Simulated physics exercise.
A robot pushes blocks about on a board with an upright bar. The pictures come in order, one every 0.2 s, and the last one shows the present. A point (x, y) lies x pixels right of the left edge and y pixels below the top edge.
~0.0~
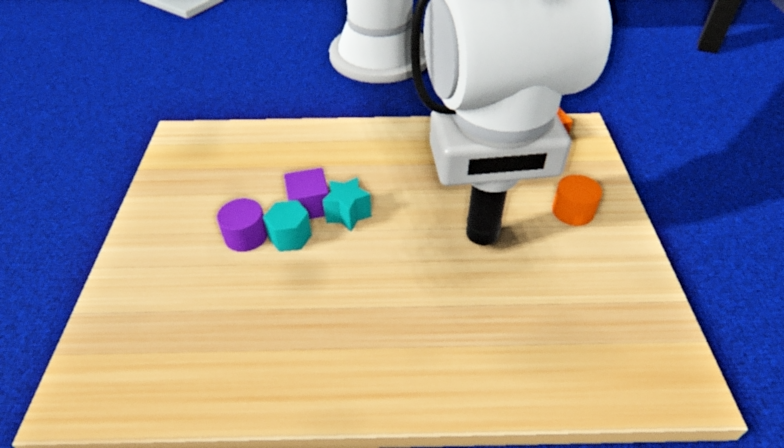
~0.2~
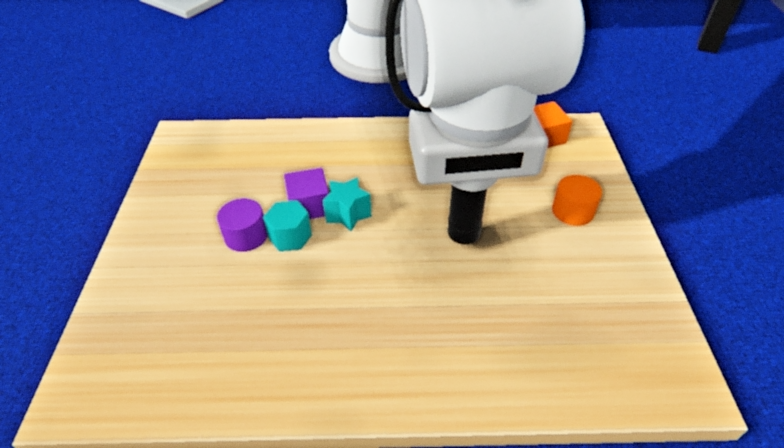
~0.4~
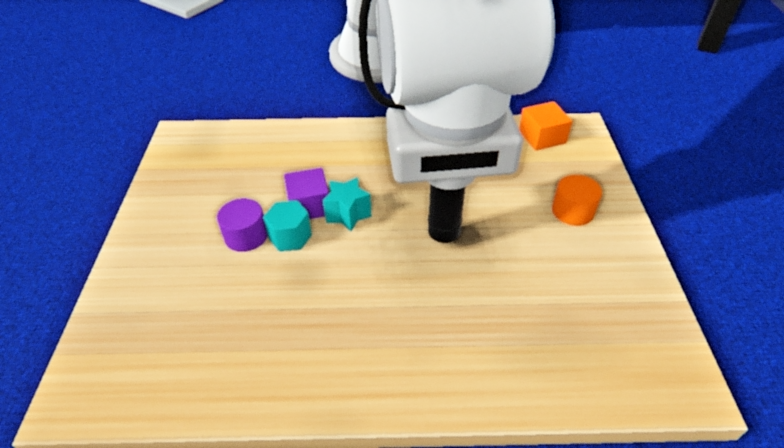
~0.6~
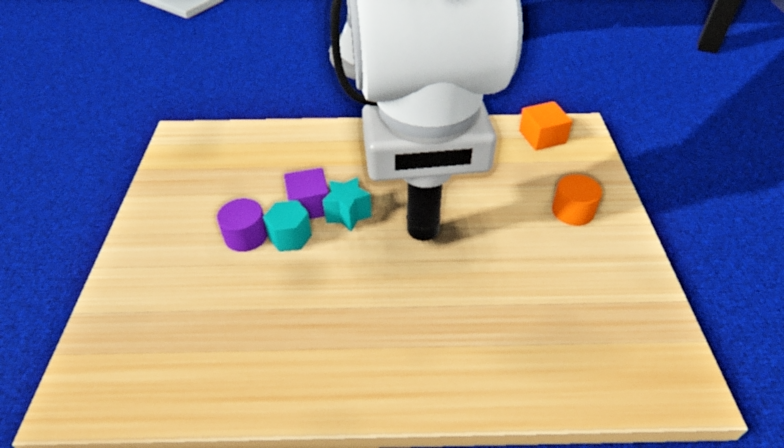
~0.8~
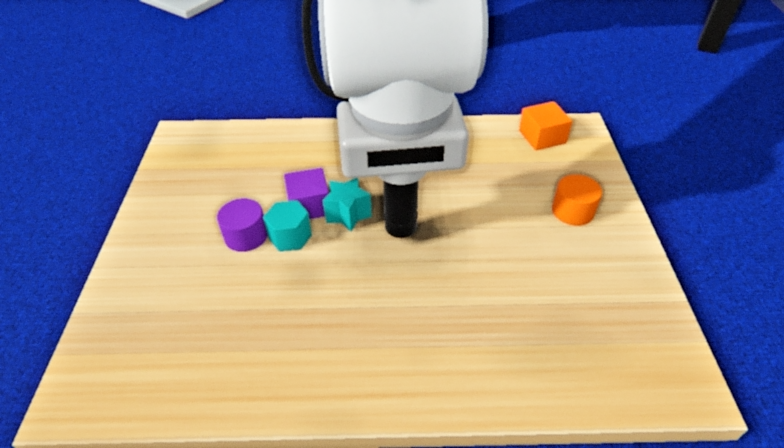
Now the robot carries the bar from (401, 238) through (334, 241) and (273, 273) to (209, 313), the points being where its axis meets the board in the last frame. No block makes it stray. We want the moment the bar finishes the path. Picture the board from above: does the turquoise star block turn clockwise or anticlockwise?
Its spin: Clockwise.
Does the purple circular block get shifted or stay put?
Moved off its spot.
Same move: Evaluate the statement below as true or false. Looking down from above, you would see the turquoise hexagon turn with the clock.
True.
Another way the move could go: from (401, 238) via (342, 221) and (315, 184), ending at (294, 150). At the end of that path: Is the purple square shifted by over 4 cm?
Yes, it checks out.
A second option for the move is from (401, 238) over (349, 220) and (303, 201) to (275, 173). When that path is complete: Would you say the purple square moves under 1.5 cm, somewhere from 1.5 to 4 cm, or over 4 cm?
I reckon it covers more than 4 cm.
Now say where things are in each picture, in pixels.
Bar's lower end at (482, 235); purple circular block at (239, 213); turquoise hexagon at (286, 214); purple square at (306, 182); turquoise star block at (346, 192), in the first picture.
Bar at (464, 234); blocks still, in the second picture.
Bar at (444, 232); blocks still, in the third picture.
Bar at (423, 230); blocks still, in the fourth picture.
Bar at (401, 228); purple circular block at (239, 213); turquoise hexagon at (286, 214); purple square at (306, 182); turquoise star block at (346, 192), in the fifth picture.
The first path, step by step. One third of the way, bar at (330, 232); purple square at (303, 179), turned 15° anticlockwise; turquoise star block at (340, 195), turned 50° clockwise.
Two thirds of the way, bar at (270, 263); purple circular block at (229, 210); turquoise hexagon at (272, 214), turned 25° clockwise; purple square at (303, 179), turned 15° anticlockwise; turquoise star block at (340, 195), turned 50° clockwise.
At the end, bar at (205, 303); purple circular block at (229, 210); turquoise hexagon at (272, 214), turned 25° clockwise; purple square at (303, 179), turned 15° anticlockwise; turquoise star block at (340, 195), turned 50° clockwise.
